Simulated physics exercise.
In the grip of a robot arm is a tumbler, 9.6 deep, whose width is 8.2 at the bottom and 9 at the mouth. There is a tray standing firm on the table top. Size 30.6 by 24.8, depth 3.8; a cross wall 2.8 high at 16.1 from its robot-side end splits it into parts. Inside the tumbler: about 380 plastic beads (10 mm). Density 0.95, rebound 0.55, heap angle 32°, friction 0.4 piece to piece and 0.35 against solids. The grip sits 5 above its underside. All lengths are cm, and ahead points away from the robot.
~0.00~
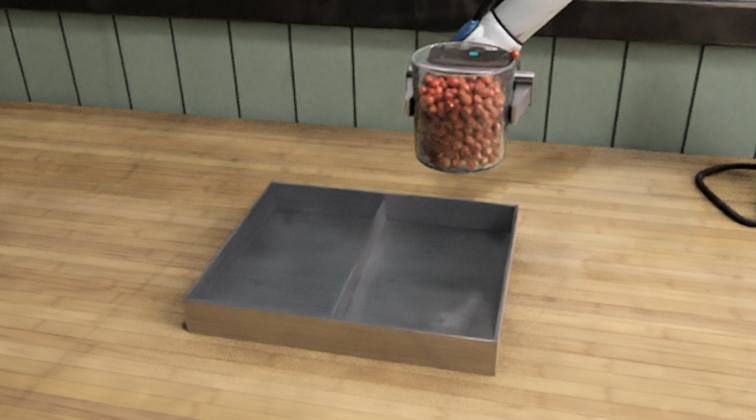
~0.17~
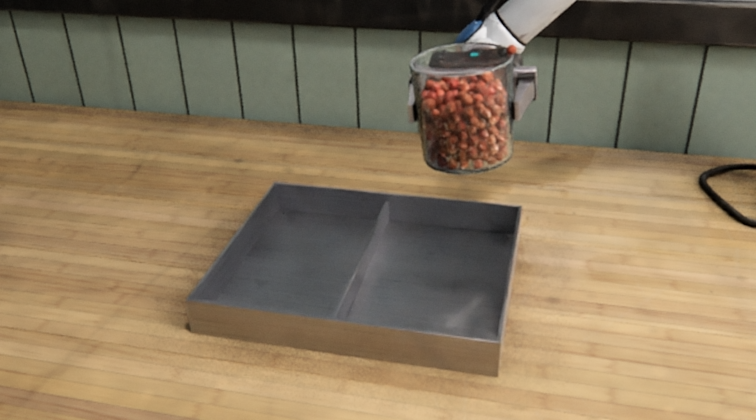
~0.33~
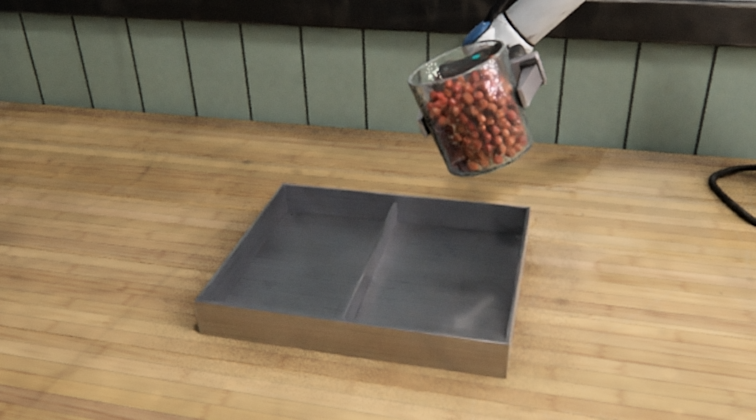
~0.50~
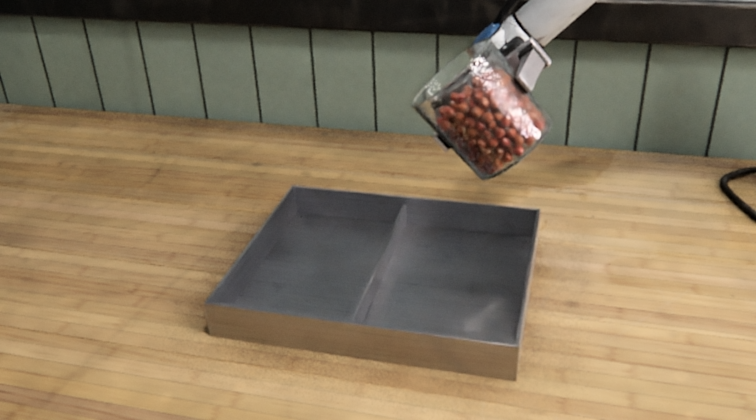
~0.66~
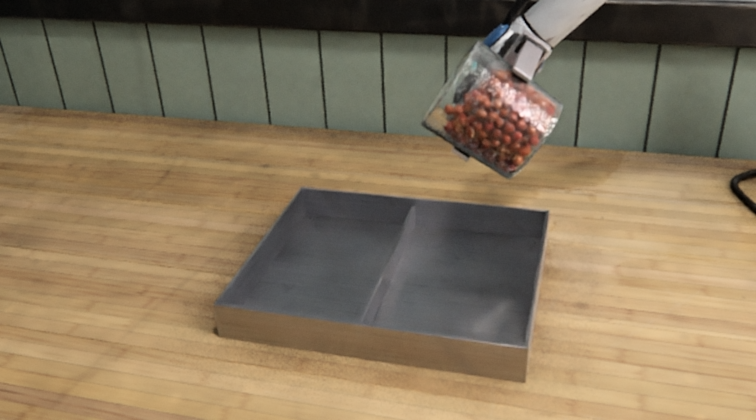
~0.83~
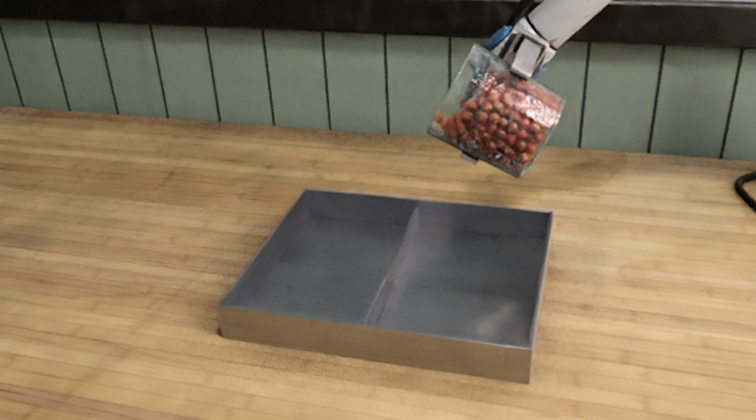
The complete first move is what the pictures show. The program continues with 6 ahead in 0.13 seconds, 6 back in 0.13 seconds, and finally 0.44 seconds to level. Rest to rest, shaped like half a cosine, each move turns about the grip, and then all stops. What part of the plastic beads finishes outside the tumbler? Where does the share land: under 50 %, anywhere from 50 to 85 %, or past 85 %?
It lands under 50 %.
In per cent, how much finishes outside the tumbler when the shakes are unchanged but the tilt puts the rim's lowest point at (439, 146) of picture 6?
I'd say close to 75 per cent.
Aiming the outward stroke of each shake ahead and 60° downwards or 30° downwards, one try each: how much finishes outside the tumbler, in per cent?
First try about 0 %, second try about 15 %.
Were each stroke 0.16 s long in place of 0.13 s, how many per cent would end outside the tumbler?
It would come to around 20 %.
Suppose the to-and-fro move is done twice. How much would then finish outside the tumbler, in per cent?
That would give close to 50 percent.
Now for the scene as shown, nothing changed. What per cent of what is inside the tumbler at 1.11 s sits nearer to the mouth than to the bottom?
About 50 percent.
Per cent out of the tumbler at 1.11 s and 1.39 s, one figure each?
At the first moment 30 per cent, at the second 35 per cent.
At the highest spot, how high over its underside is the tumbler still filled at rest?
It reaches close to 7.0 cm in the end.
After 1.11 s, tilted 63° forward, highest piece 23 above the table; 267 in the tumbler, 1 in the far-side part, 111 in flight or on a rim.
After 1.39 s, tilted 14° forward, highest piece 25 above the table; 248 in the tumbler, 86 in the far-side part, 38 in the robot-side part, 2 on the table or floor, 5 in flight or on a rim.
After 1.73 s, level, highest piece 23 above the table; 248 in the tumbler, 87 in the far-side part, 37 in the robot-side part, 7 on the table or floor.
After 2.78 s, level, highest piece 23 above the table; 248 in the tumbler, 87 in the far-side part, 37 in the robot-side part, 7 on the table or floor.
In the end, 248 in the tumbler, 87 in the far-side part, 37 in the robot-side part, 7 on the table or floor. That is 35 % outside the tumbler.
